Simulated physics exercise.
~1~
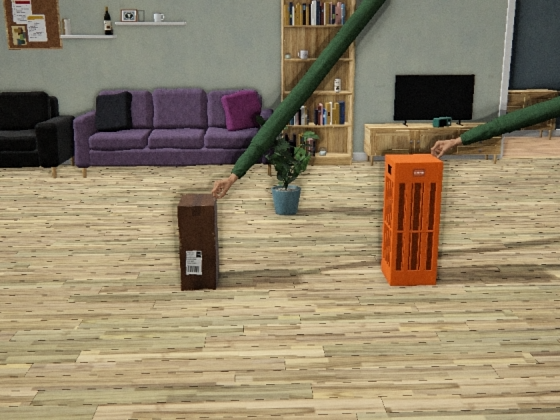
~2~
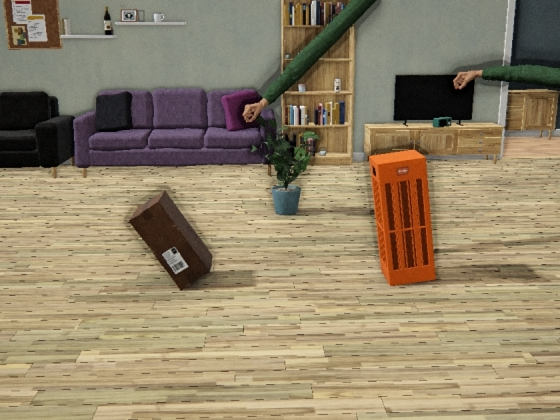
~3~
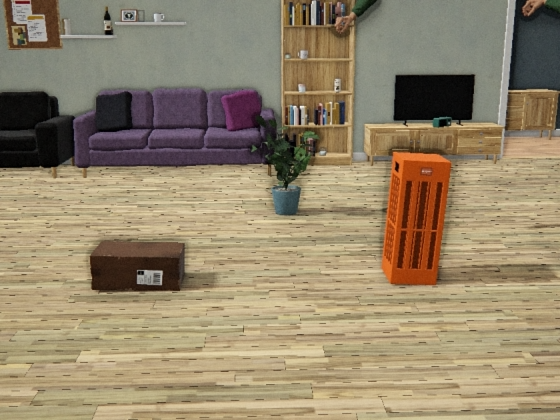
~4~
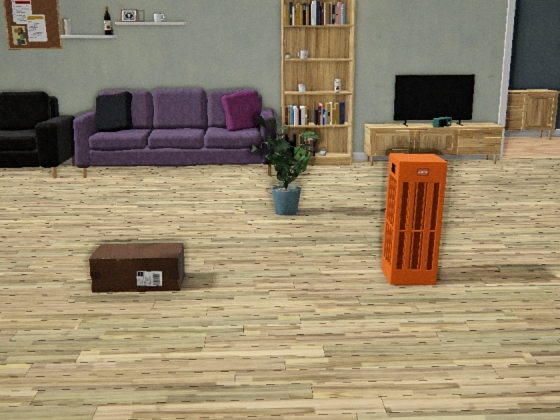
A brown box and a taller orange crate stand upright on a pale wooden floor, each with a green-sleeved hand at its top, while a purple sofa, a bookshelf and a television line the room behind. The hands push both toward the left, then let go and draw back. The brown box tips steeply to the left, while the orange crate leans only slightly. As the arms withdraw toward the top of the view, the box topples onto its side and the crate settles back on its base. Both then stay still, the box lying flat and the crate upright.
